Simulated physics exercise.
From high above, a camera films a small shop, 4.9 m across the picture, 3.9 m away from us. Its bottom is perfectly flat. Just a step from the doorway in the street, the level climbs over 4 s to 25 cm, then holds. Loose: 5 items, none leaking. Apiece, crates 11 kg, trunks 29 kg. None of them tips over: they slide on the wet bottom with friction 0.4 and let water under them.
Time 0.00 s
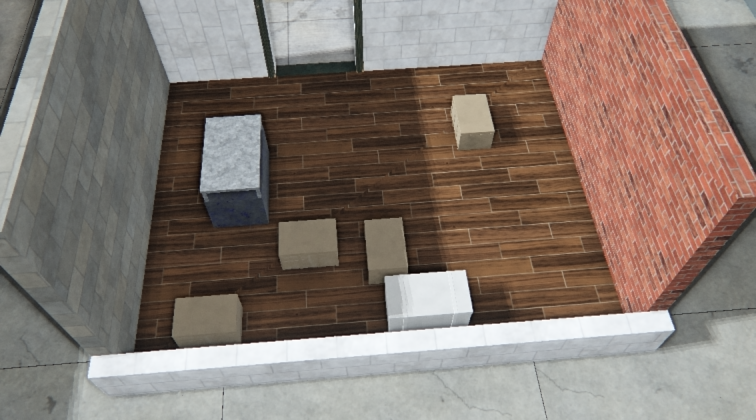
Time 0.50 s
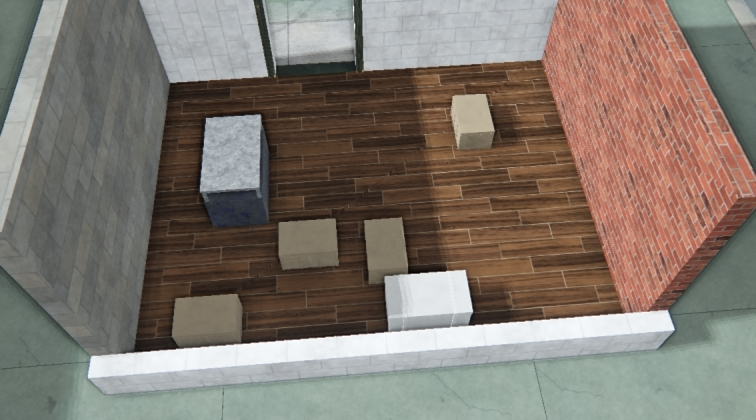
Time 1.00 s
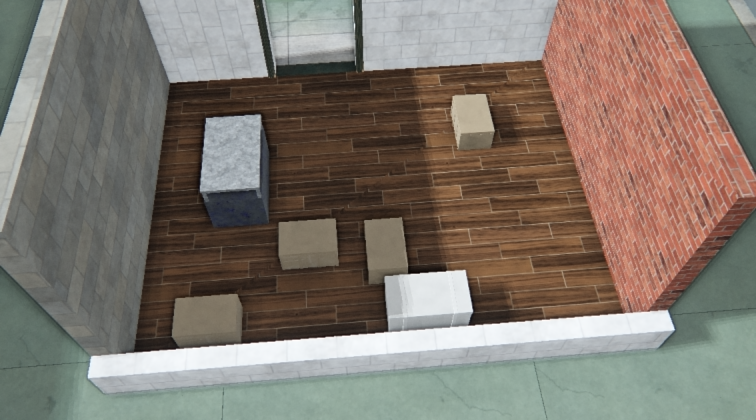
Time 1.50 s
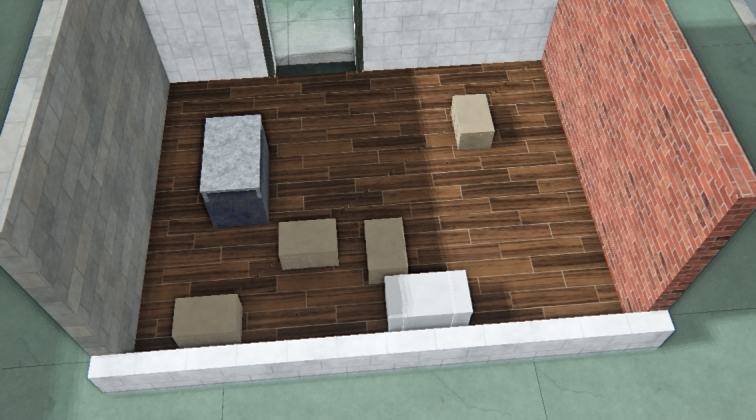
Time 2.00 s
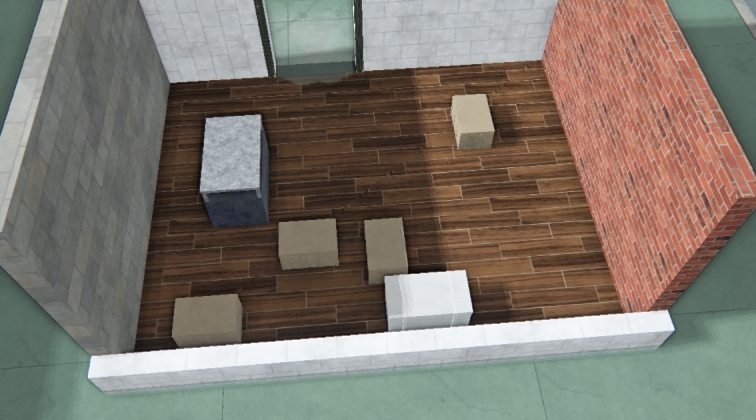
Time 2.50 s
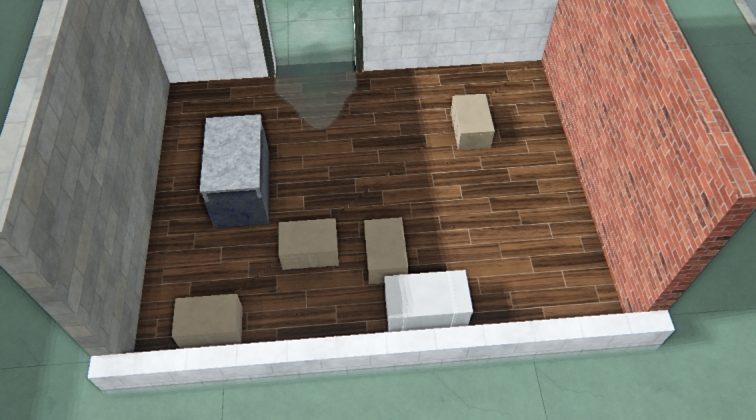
Greenish water covers the street outside a small shop, then spreads through the doorway onto the wooden floor.
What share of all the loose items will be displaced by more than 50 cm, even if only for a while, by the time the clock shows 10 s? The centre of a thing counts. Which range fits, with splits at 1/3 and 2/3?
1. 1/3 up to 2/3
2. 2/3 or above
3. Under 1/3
2/3 or above.
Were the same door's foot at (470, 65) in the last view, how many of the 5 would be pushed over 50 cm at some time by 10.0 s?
Then the count would be 5.
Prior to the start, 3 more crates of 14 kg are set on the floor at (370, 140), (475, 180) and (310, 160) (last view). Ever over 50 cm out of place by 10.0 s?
Result by item, in order: Beyond the cutoff, inside the cutoff, beyond the cutoff.
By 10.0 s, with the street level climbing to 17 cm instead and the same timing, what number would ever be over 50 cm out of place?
Then it comes to 2.
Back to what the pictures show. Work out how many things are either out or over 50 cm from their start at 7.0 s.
1.
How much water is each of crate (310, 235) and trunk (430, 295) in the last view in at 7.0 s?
Close to 12 and 7 centimetres.
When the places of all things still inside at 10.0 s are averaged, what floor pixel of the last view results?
Averaged position, last view: Near pixel (406, 229).
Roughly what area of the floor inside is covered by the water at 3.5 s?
Close to 3.5 m2, I'd say.
After 3.5 s 0 of 5 are over 50 cm from their spots; 0 afloat.
After 4.5 s 0 of 5 are over 50 cm from their spots; 0 afloat.
After 7.0 s 1 of 5 are over 50 cm from their spots; 2 afloat.
After 10.0 s 4 of 5 are over 50 cm from their spots, and 4 have been at some point; 4 afloat.
